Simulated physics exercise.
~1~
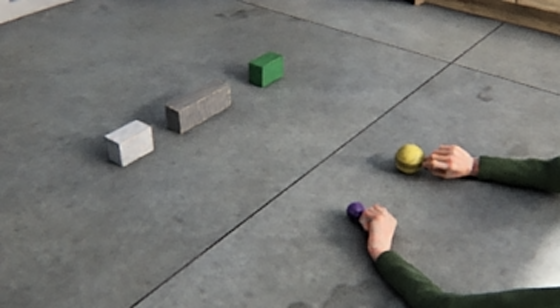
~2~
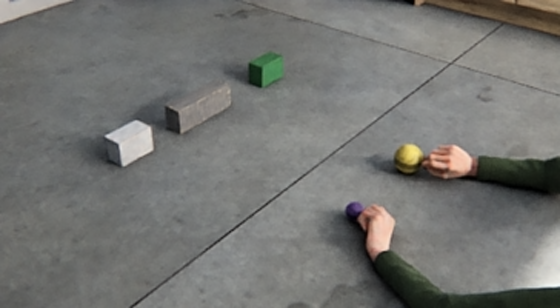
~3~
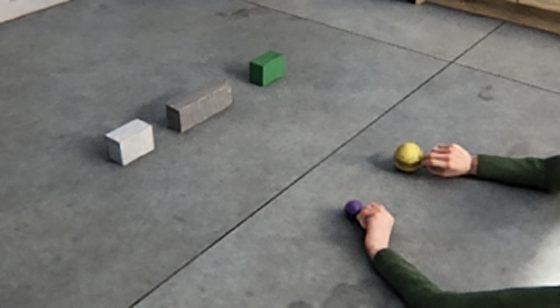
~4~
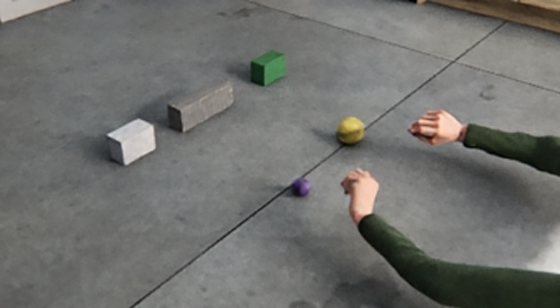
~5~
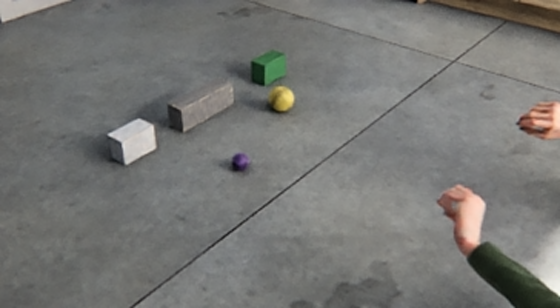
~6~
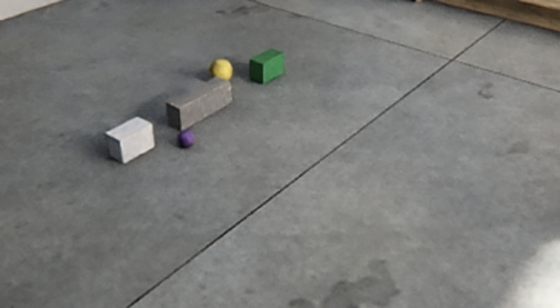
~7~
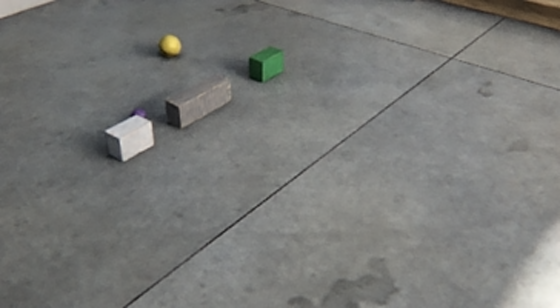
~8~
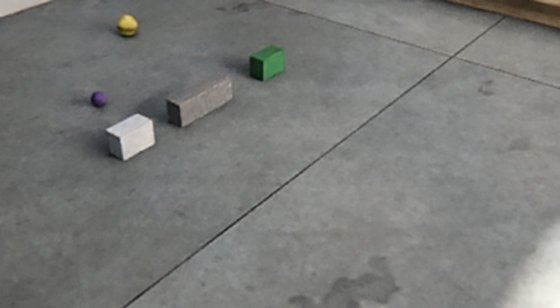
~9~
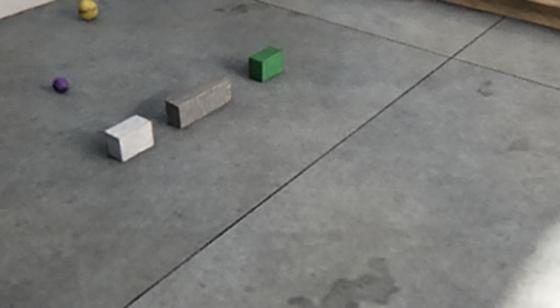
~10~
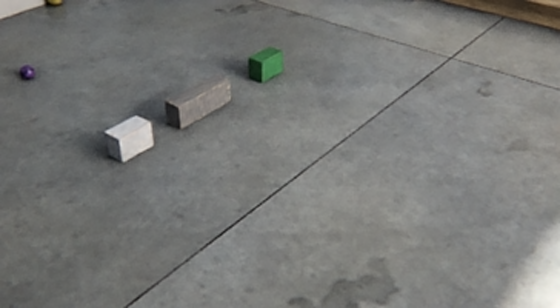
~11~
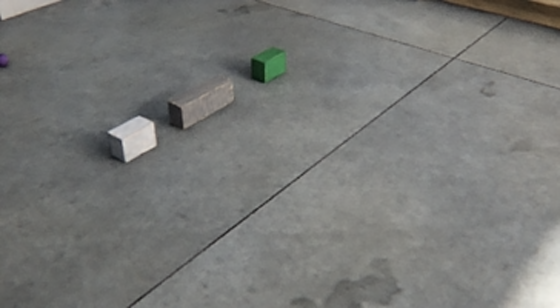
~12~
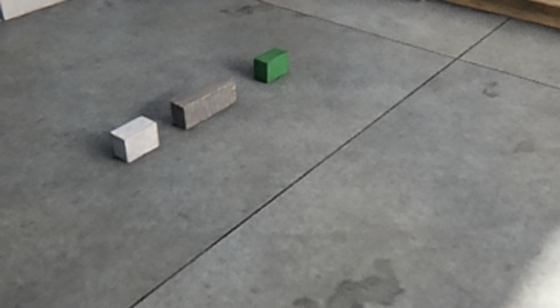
On a grey concrete floor, two hands release a yellow ball and a purple ball, which roll left through separate gaps between the white, grey and green blocks and leave view, the yellow one first, while the three blocks remain standing in place.
